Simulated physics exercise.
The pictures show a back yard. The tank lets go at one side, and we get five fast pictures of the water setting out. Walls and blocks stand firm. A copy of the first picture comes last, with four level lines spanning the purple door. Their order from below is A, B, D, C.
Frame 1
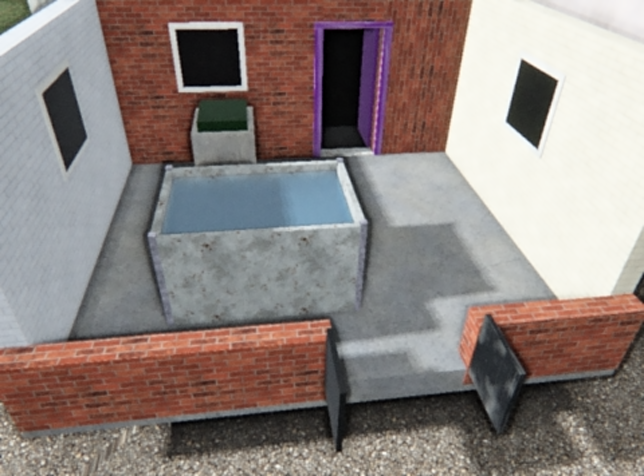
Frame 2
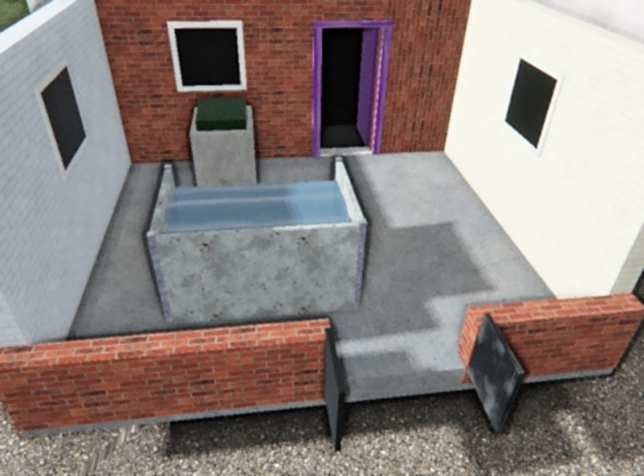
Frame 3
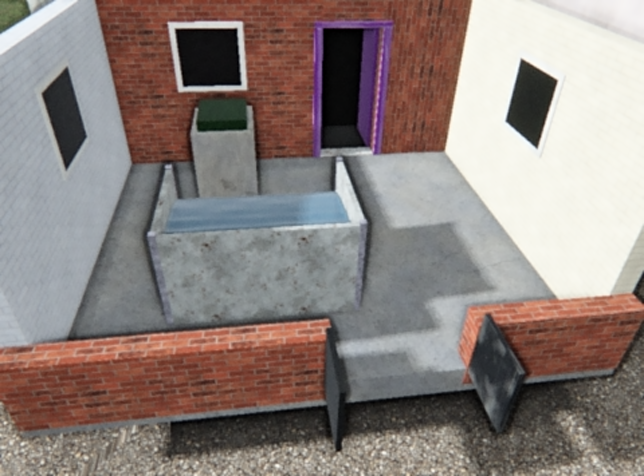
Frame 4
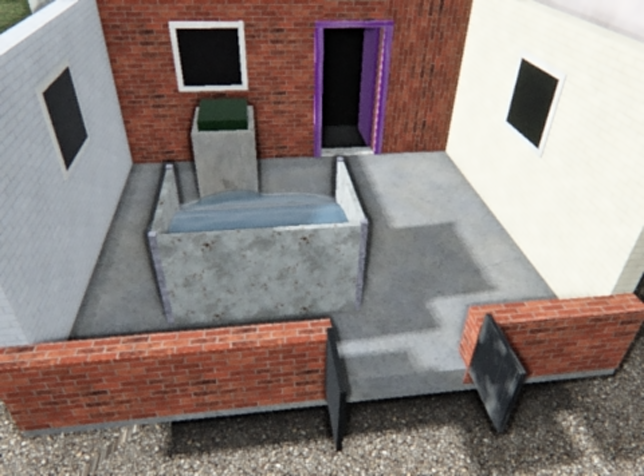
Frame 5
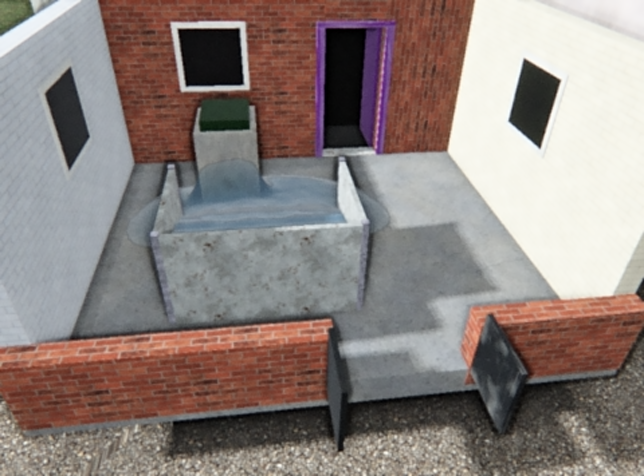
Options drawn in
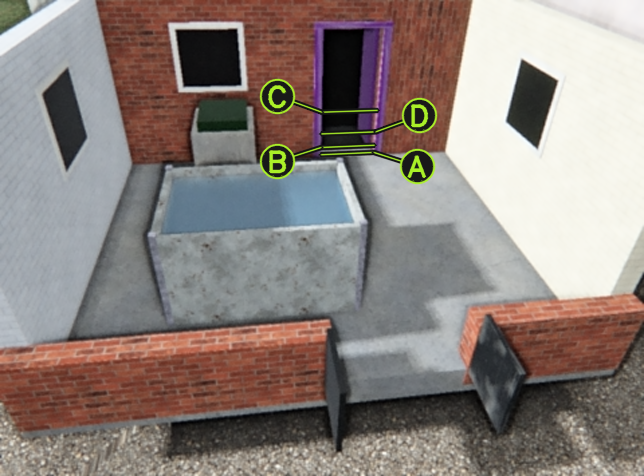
At the start, water lies still in a grey concrete tank in a walled brick yard with a purple doorway and open gate. Then the tank's back side is gone, and the water sinks toward the rear, pouring out behind and spreading across the paving on both sides.
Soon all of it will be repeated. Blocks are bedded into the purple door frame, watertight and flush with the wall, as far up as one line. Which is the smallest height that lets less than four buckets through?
Choose D.
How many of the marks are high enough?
Two of the four.
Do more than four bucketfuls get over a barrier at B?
Yes, it does.
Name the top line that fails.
That would be B.
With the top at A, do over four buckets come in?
Yes, that goes wrong.
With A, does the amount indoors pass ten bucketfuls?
Yes.
In lime, A at (347, 153); B at (348, 146); C at (349, 111); D at (348, 132); from the bottom up A, B, D, C.
For line A, dozens of bucketfuls pour in.
For line B, about 11 bucketfuls get in.
For line C, nothing gets over.
For line D, a splash gets over, under a bucket.
